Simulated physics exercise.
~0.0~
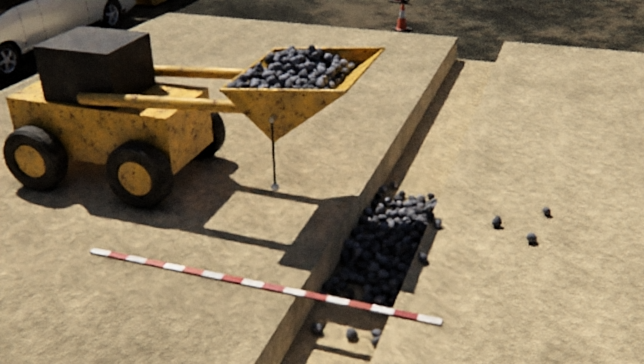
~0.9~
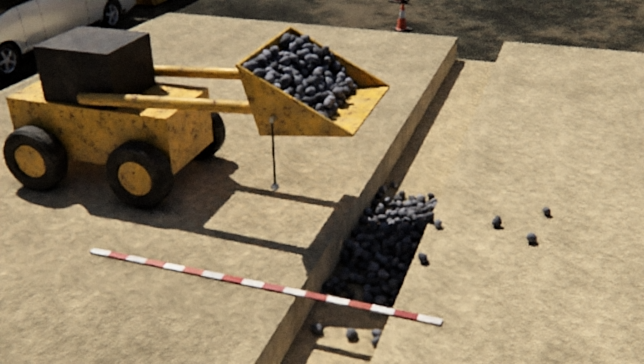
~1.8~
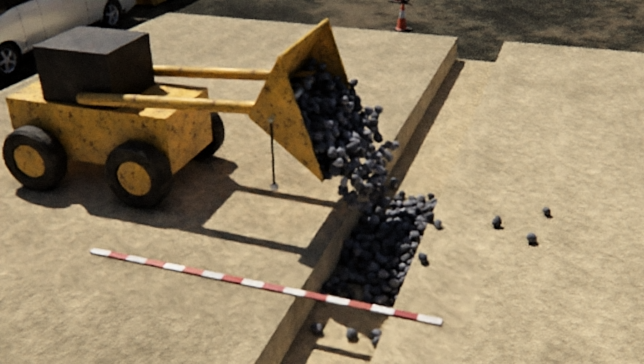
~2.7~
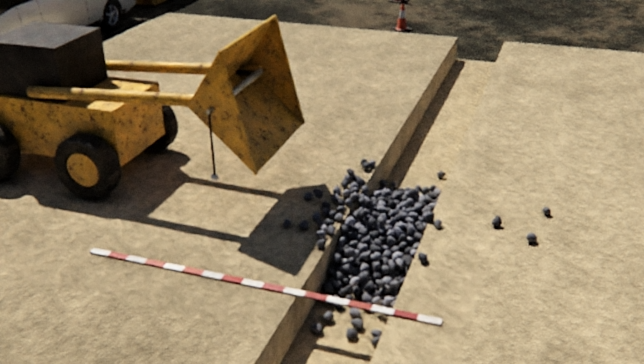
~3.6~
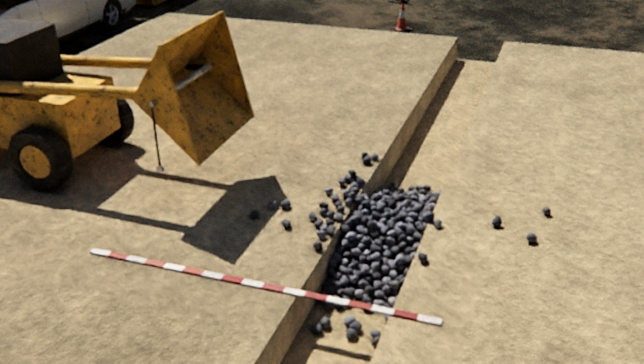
A small yellow loader tipped its raised bucket and poured dark, rounded stones into a trench already partly filled with them, then backed away to the left, leaving the trench heaped and a few stones scattered on the near side.
